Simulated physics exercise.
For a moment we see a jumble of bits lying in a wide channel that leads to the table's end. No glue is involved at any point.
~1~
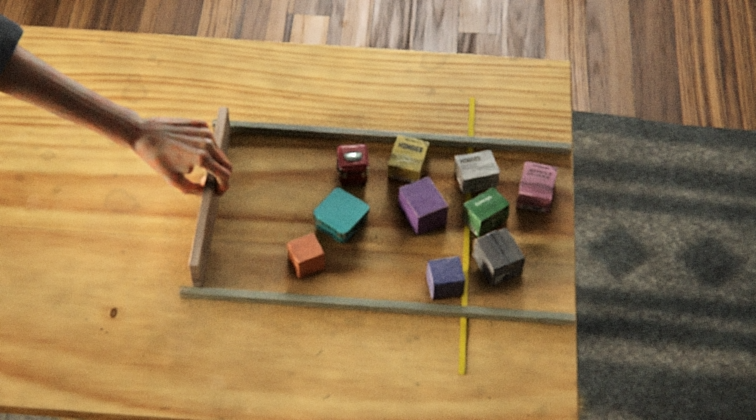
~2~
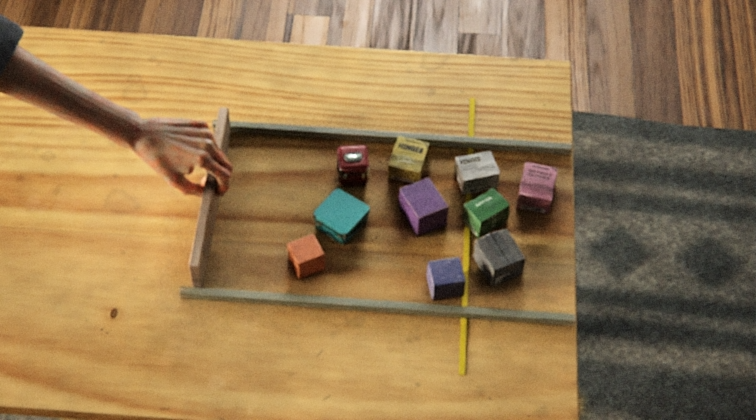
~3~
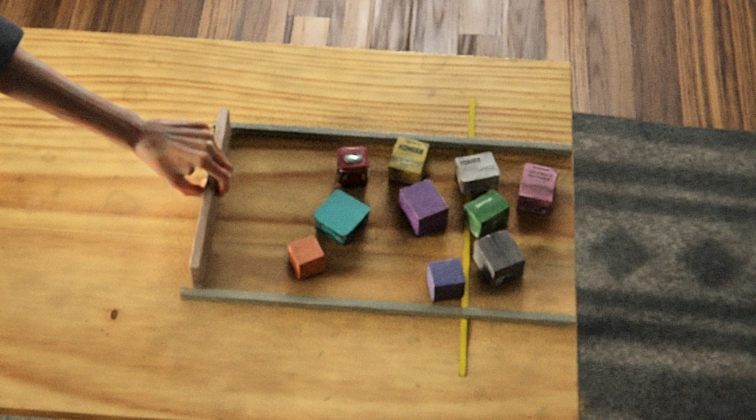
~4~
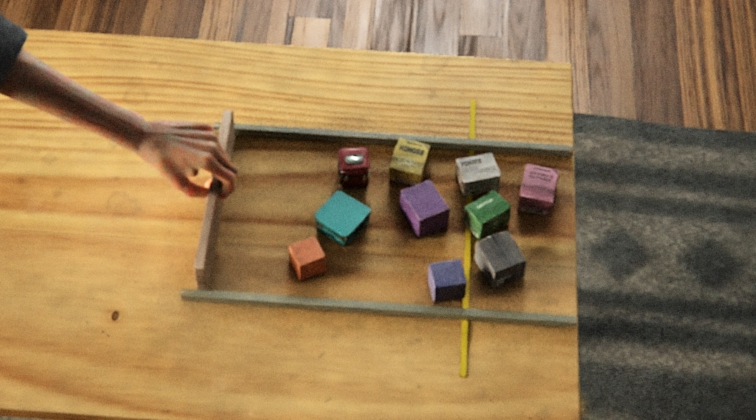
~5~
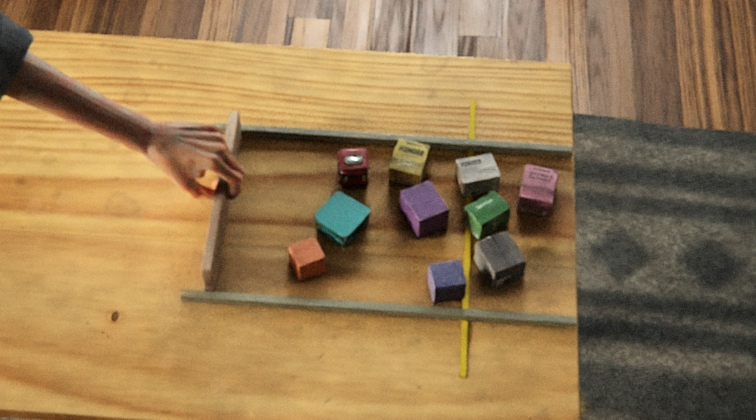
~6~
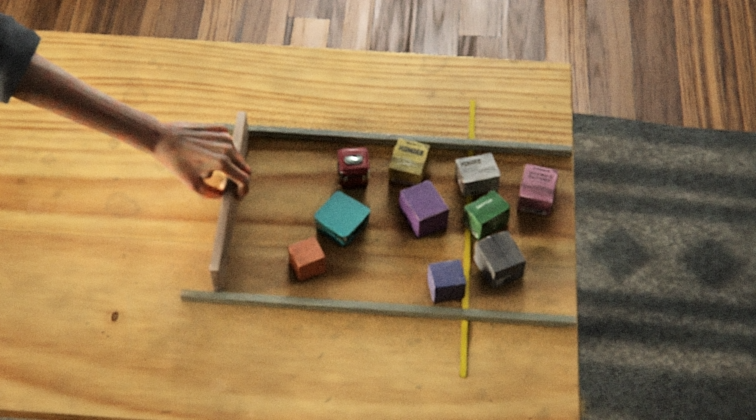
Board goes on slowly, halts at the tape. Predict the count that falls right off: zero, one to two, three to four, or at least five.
I predict the table will shed one or two pieces.
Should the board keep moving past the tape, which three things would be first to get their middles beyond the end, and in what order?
Order, earliest first: Pink box, green box, white box.
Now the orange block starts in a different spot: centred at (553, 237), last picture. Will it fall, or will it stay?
From that start, the object then does not stay.
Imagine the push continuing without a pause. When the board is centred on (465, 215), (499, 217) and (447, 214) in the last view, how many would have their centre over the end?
The numbers past the end are 1, 3 and 0.
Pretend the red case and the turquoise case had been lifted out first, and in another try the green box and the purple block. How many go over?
0, then 1.
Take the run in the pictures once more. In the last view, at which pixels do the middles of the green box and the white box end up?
First object: (559, 225); second object: (553, 182).
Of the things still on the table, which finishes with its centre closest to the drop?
Green box ends nearest.
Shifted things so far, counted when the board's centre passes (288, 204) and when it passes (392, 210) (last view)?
Counting first: 0, next 7.
Early on, none off yet; pink box at rest near (538, 190); grey box at rest near (500, 259); green box at rest near (487, 215).
A while later, none off yet; pink box at rest near (538, 190); grey box at rest near (500, 259); green box moving near (490, 216).
Finally, the number that fall off is one or two; lost, pink box.
